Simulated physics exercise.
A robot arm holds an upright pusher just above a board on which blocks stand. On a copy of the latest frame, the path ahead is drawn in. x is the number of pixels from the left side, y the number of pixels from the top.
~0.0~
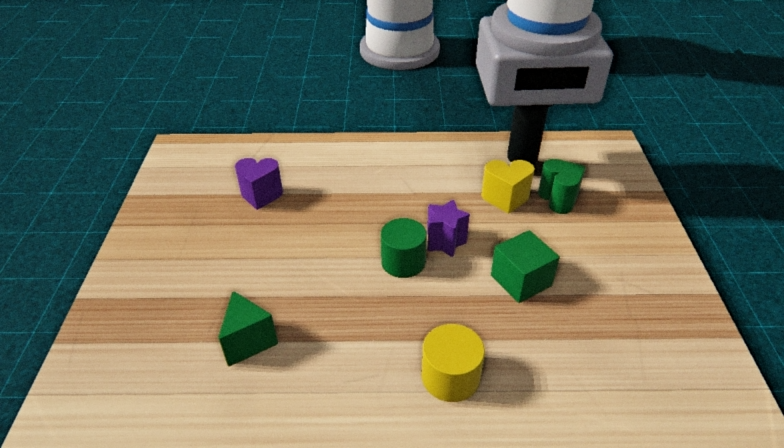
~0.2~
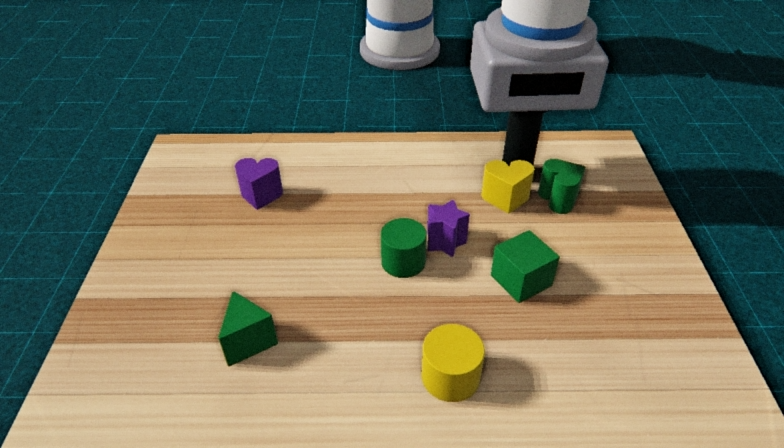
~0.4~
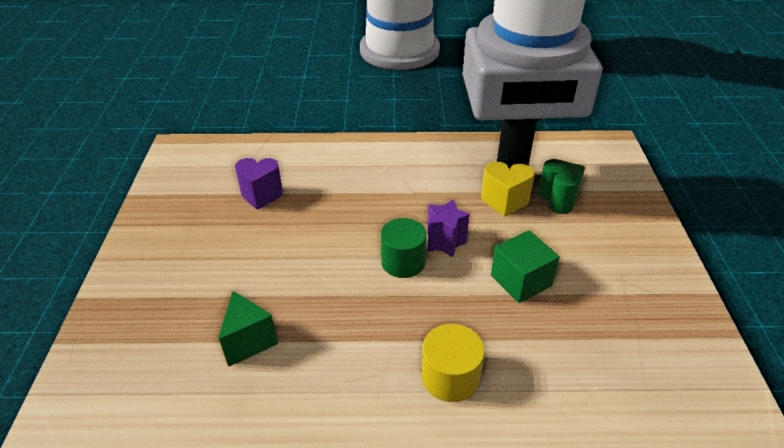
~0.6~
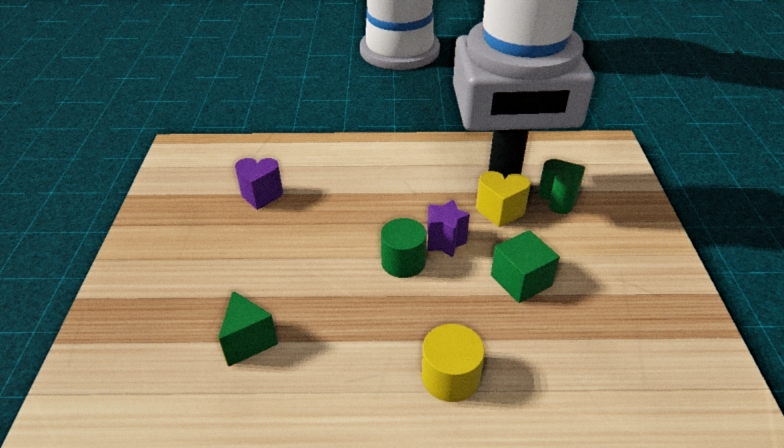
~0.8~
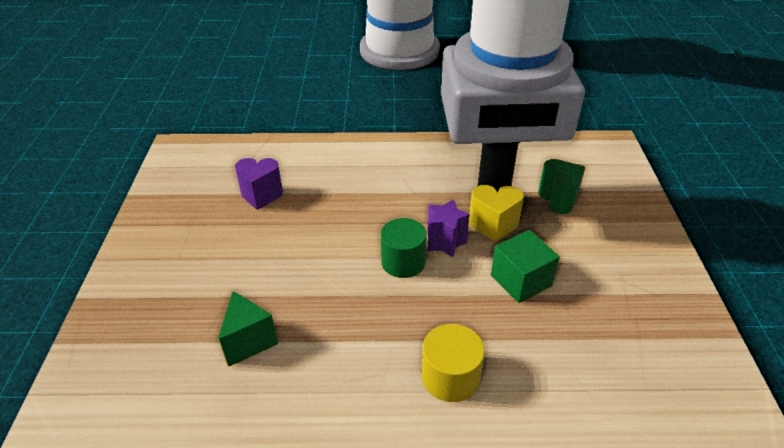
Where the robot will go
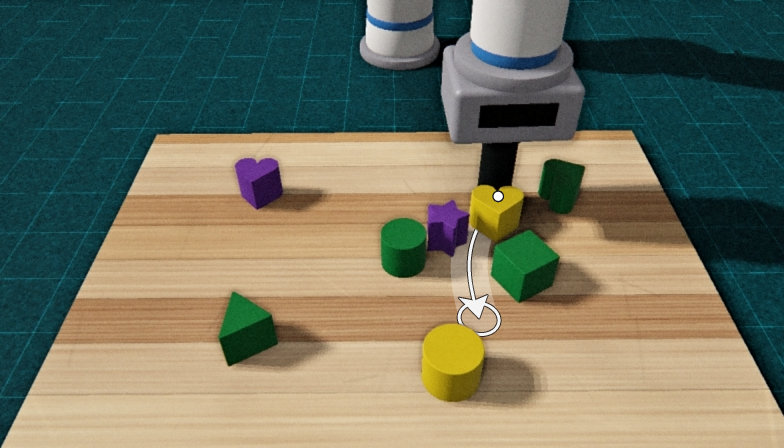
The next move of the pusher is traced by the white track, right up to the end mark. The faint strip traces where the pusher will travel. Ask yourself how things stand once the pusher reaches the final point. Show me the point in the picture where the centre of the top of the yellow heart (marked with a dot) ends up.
It is at (521, 308).
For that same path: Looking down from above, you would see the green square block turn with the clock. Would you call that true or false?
My answer: False.
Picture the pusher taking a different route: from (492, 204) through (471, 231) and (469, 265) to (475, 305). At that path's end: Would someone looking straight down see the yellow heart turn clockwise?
It seems not.
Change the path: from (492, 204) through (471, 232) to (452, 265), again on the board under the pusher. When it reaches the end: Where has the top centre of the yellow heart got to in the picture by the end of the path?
It should be at about (487, 252).
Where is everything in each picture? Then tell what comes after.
Pusher tip at (522, 158); block tops, green round block at (404, 233); purple star block at (447, 213); yellow heart at (510, 170); green square block at (527, 251), in the first picture.
Pusher at (518, 163); blocks unchanged, in the second picture.
Pusher at (511, 171); yellow heart at (510, 173), in the third picture.
Pusher at (503, 181); yellow heart at (505, 183), in the fourth picture.
Pusher at (498, 196); green round block at (404, 233); purple star block at (447, 213); yellow heart at (498, 196); green square block at (527, 251), in the fifth picture.
Path on the board, from (492, 204) through (475, 235) and (469, 274) to (479, 318); the dot is on the yellow heart.
What follows on the original path. One third of the way, pusher at (476, 226); purple star block at (442, 218), turned 40° clockwise; yellow heart at (491, 230), turned 20° anticlockwise; green square block at (529, 254).
Two thirds of the way, pusher at (471, 264); green round block at (389, 238); purple star block at (431, 243), turned 90° clockwise; yellow heart at (498, 270), turned 45° anticlockwise; green square block at (544, 271), turned 55° anticlockwise.
At the end, pusher at (481, 308); green round block at (389, 238); purple star block at (432, 246), turned 100° clockwise; yellow heart at (521, 308), turned 65° anticlockwise; green square block at (552, 275), turned 75° anticlockwise.
